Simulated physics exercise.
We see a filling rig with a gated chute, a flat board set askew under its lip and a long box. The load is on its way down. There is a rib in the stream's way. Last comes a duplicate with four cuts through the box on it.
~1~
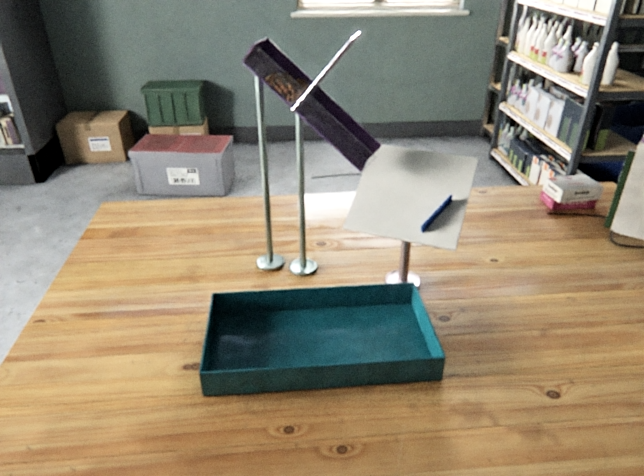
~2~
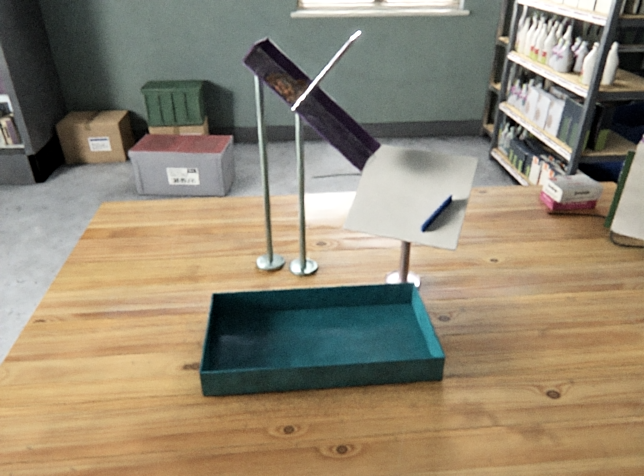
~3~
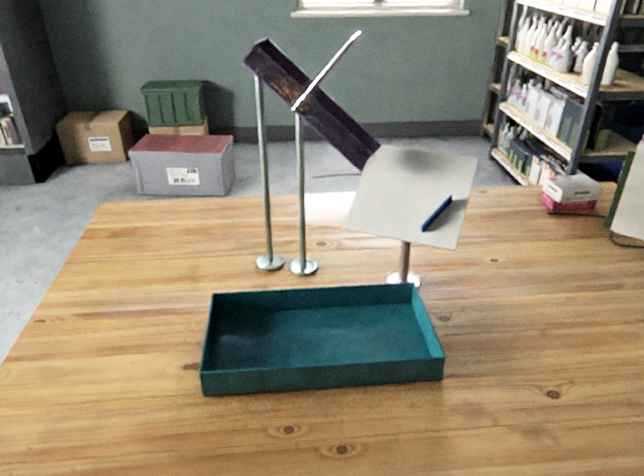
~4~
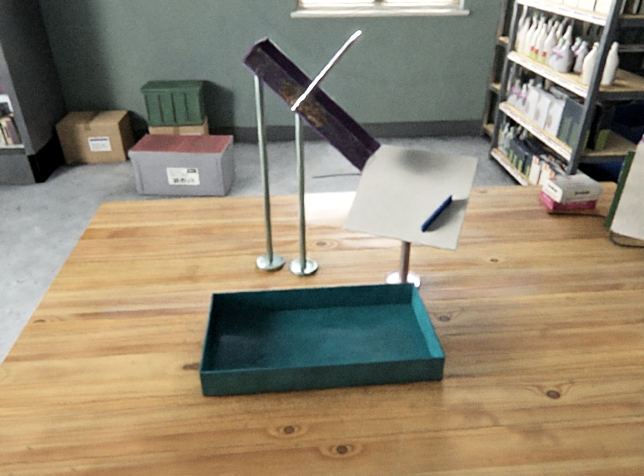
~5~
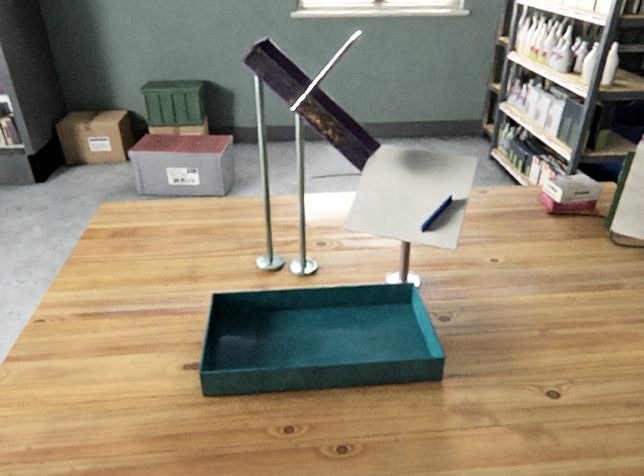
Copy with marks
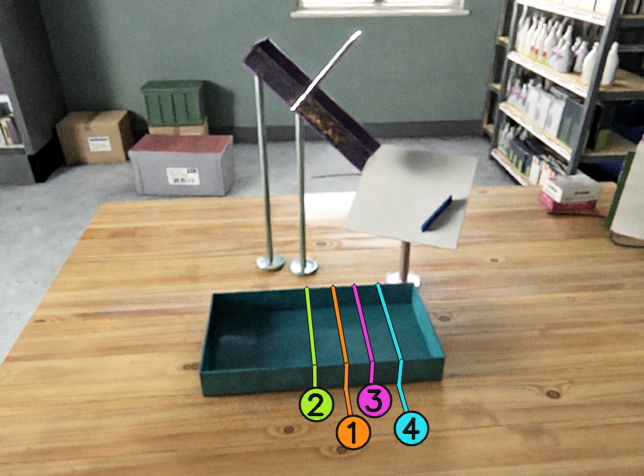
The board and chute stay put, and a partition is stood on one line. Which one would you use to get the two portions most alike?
Best: 4.
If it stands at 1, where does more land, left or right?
More lands on the right.
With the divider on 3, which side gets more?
Right.
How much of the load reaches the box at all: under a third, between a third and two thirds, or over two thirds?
Over two thirds.
On the marked copy, line 1 crosses the front rim at (346, 363); line 2 crosses the front rim at (314, 365); line 3 crosses the front rim at (372, 362); line 4 crosses the front rim at (401, 360).
Choosing 1, of what is caught, about a tenth on the left of the divider, almost all on the right.
Choosing 2, of what is caught, not one piece on the left of the divider, every piece on the right.
Choosing 3, of what is caught, about a tenth on the left of the divider, almost all on the right.
Choosing 4, of what is caught, roughly half on the left of the divider, roughly half on the right.
